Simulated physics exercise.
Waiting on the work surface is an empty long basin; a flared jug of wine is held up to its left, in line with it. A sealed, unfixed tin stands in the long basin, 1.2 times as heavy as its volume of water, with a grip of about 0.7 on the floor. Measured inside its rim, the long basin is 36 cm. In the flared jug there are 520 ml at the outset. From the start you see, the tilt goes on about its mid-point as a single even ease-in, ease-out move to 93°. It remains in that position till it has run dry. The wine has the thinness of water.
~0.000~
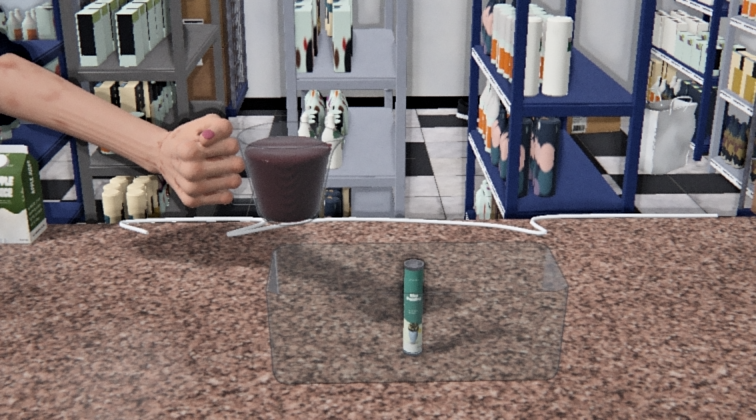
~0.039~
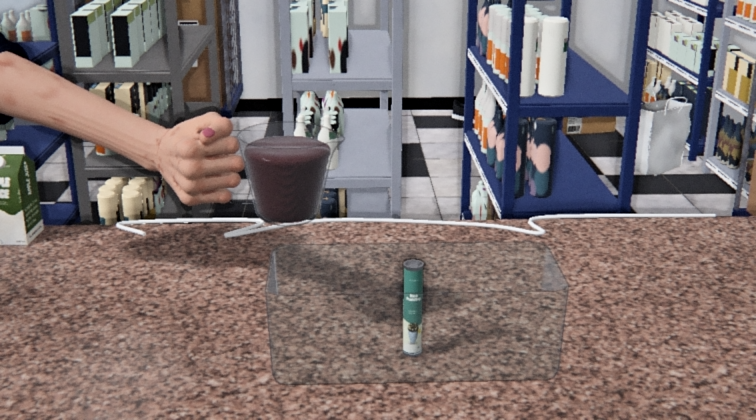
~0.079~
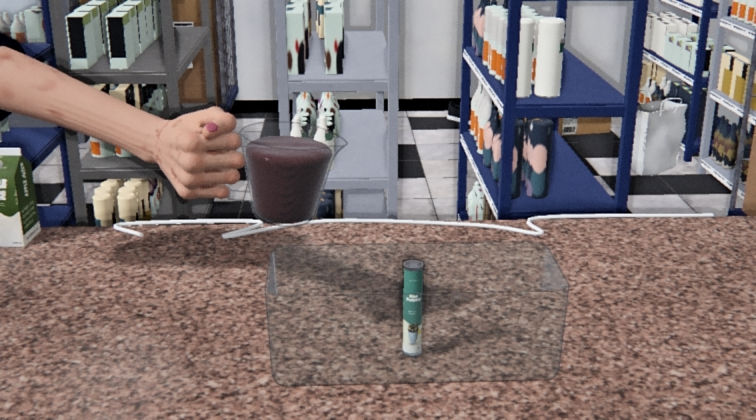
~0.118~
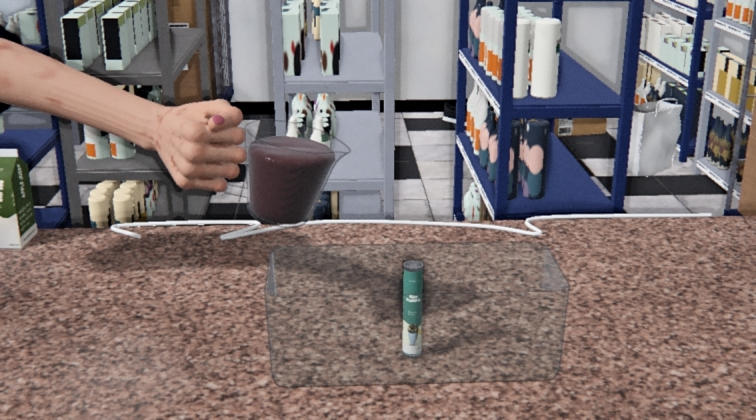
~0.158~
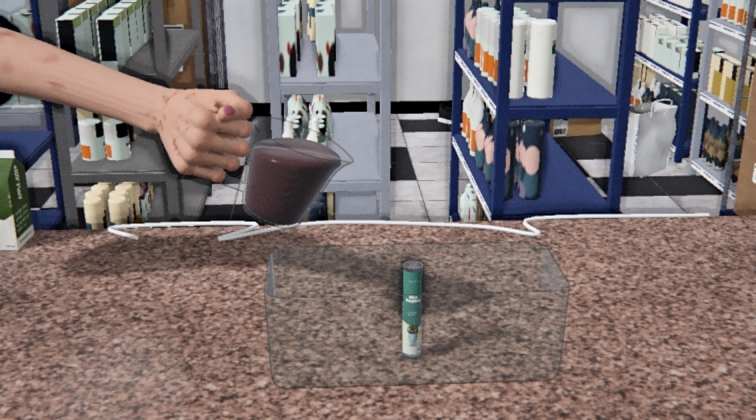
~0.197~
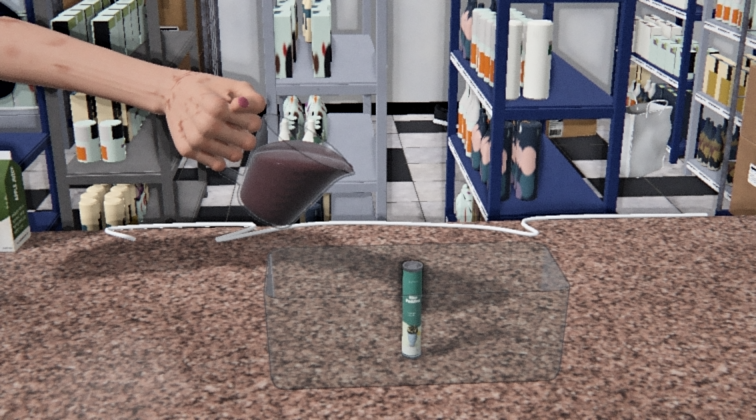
A hand held a clear jug of dark wine above a speckled counter, then gradually tilted it to the right, toward a see-through basin and a small green-and-white tin.
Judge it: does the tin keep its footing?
It tips over.
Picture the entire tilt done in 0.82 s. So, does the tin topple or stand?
Outcome - the tin comes down.
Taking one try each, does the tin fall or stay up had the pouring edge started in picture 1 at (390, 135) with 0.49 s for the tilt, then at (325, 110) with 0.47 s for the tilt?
Try 1: Still standing; try 2: Tipped over.
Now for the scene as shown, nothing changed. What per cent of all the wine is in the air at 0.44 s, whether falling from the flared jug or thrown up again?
About 28 per cent.
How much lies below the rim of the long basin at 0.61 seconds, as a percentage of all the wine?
Roughly 76 per cent.
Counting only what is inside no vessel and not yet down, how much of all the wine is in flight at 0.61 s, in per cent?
I'd put it at about 14 per cent of the liquid.
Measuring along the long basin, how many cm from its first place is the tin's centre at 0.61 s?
Around 2 cm.
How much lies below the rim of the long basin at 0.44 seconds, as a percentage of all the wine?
Near 26 in a hundred.
Then, 0.44 s in, the tilt is 90° and 45 per cent is still to pour; the tin stands where it began.
Then, 0.61 s in, the tilt is 93° and 12 per cent is still to pour; the tin leans 7°.
Then, 0.79 s in, the tilt is 93° and 2 per cent is still to pour; the tin leans 50°.
Then, 0.99 s in, the tilt is 93° and 0 per cent is still to pour; the tin lies on its side.
Finally, the tin lies on its side.
